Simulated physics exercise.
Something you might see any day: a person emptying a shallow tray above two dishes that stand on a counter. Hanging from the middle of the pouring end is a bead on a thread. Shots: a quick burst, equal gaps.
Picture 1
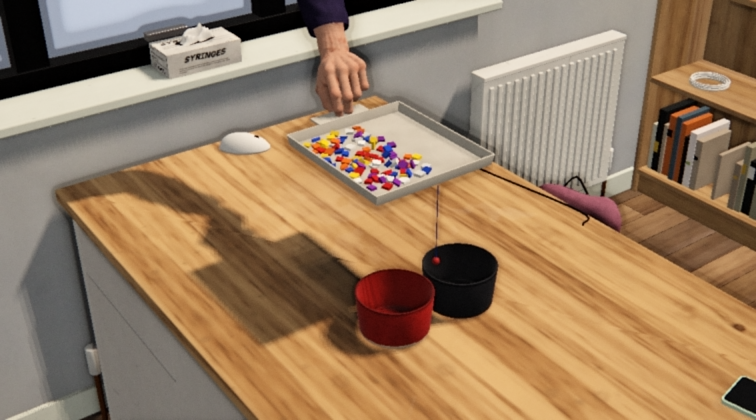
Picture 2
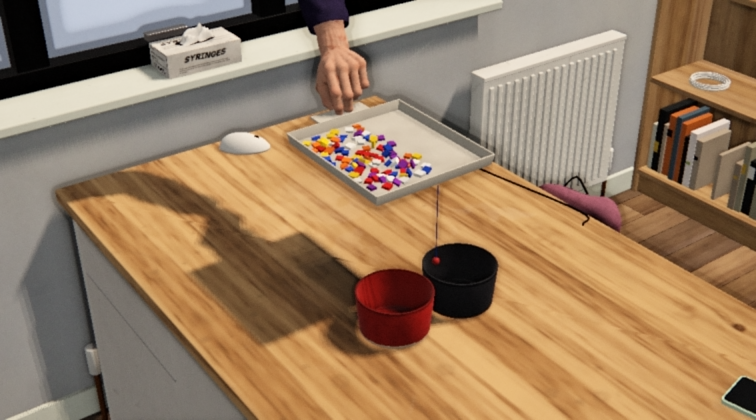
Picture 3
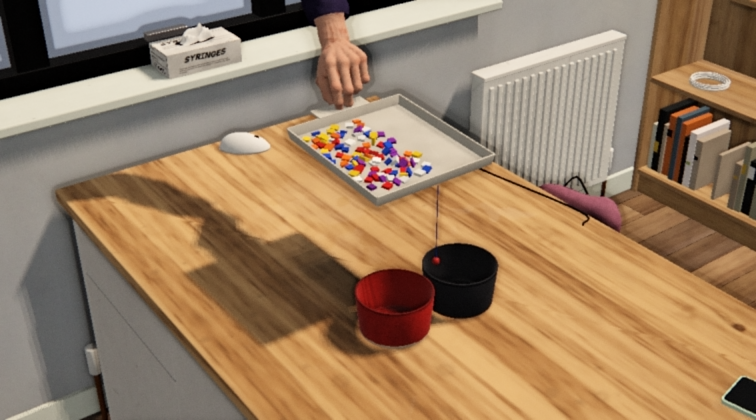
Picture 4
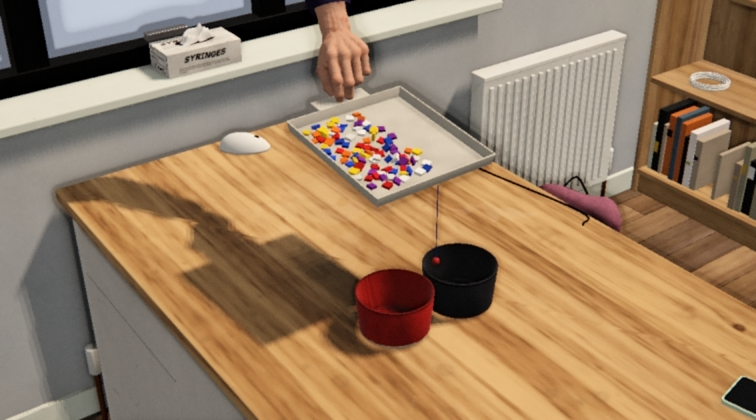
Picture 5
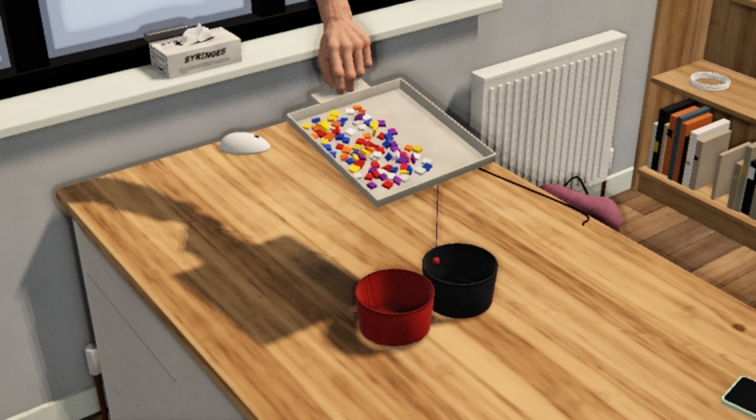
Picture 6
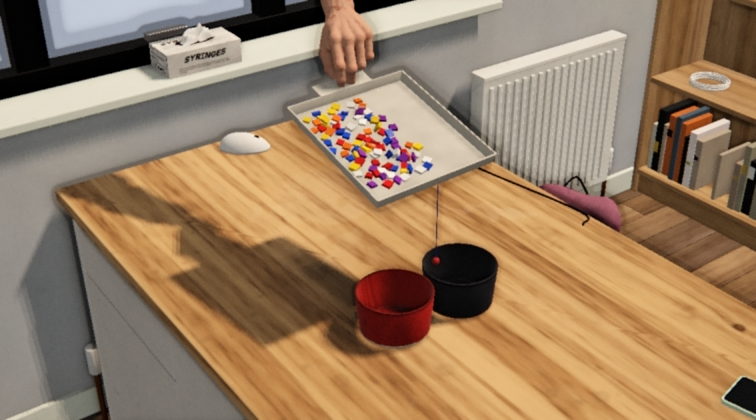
A hand slowly tilting a shallow grey tray of colourful mosaic tiles above red and black dishes on a wooden counter.
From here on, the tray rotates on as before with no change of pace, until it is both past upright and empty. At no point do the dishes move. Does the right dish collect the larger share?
No - pretty sure the heavier pile builds up on the left there.
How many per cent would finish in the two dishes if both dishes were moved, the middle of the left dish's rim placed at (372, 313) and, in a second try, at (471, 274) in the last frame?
About 80 per cent, then about 20 per cent.
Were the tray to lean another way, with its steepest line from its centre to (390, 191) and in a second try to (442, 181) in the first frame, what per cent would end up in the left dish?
About 100 % and 10 %.
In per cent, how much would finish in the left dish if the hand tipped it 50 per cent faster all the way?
It would be close to 50 per cent.
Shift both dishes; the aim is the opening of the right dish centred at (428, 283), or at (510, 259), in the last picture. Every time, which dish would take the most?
The first time the right-side one comes out ahead, the second time the left-side one.
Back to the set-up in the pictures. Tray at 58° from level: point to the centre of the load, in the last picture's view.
Look about (401, 177) in the last picture.
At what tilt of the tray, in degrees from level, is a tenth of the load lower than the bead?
The angle is roughly 75° at that point.
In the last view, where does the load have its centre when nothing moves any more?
I'd put the middle somewhere around (414, 329).
Soon after the last picture, tray tipped steeply; nearly all on the tray; a small part in the air.
A little later, tray tipped right over; most on the tray; a small part in the left dish; a stray few outside both; a stray few in the air.
Later still, tray tipped past a quarter turn; about two thirds in the left dish; a small part in the right dish; about a third outside both.
At rest, tray tipped past a quarter turn; about two thirds in the left dish; a small part in the right dish; about a third outside both.
